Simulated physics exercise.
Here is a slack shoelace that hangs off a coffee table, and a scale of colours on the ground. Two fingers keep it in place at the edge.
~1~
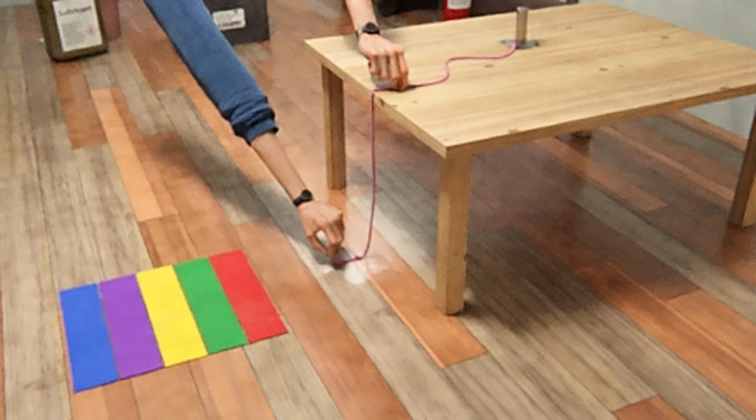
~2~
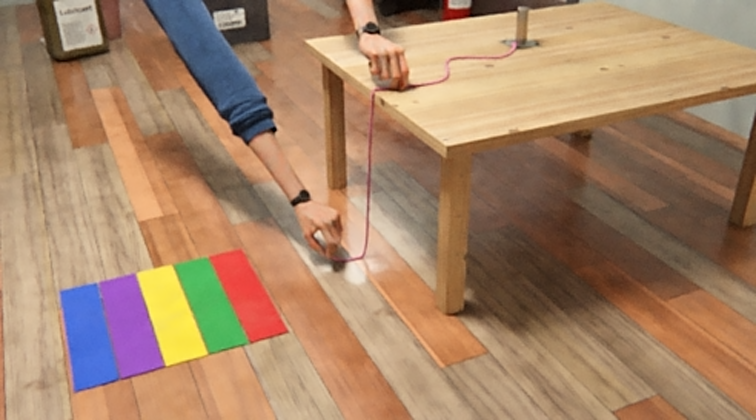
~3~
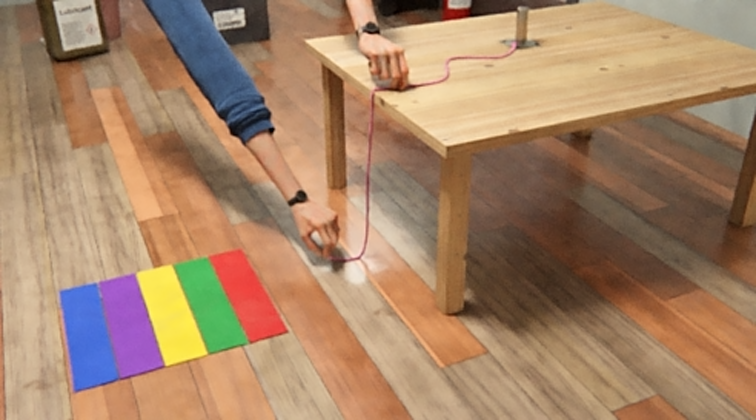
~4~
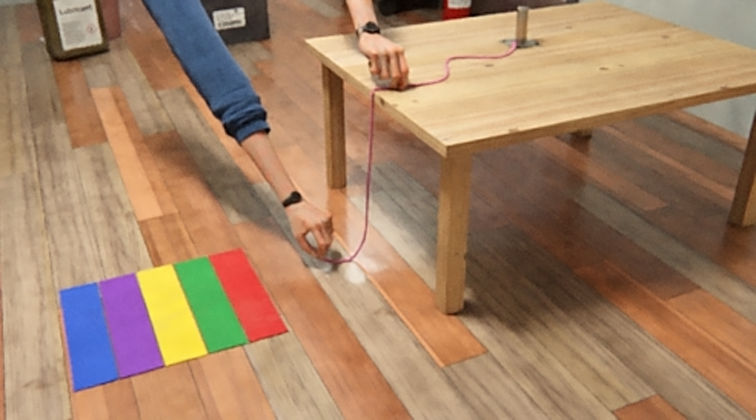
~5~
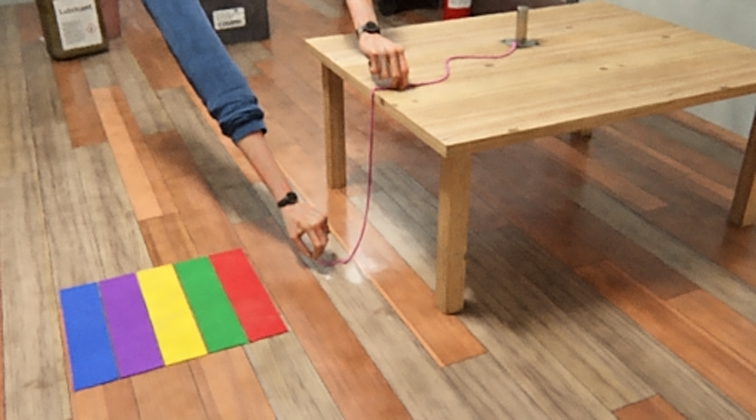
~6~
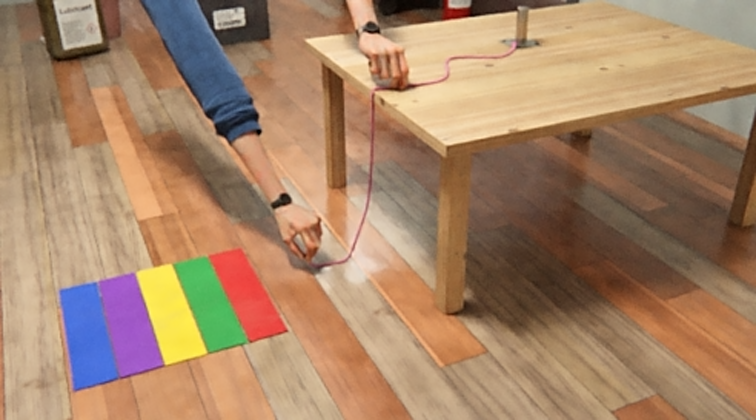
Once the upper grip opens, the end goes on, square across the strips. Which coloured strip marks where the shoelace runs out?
Yellow.
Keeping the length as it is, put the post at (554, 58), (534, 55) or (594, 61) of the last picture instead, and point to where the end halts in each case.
Going by the last picture, roughly (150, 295), (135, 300) and (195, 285).
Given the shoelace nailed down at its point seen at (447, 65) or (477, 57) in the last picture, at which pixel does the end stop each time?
Per try (px, approx.): (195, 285), (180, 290).
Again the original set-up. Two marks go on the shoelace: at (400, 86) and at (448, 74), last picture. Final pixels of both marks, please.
One ends up around (359, 100), the other around (408, 75).
Soon after, end near (235, 275); over red.
After that, end near (190, 286); over green.
At the stop, end near (162, 293); over yellow. It halts on the yellow strip.
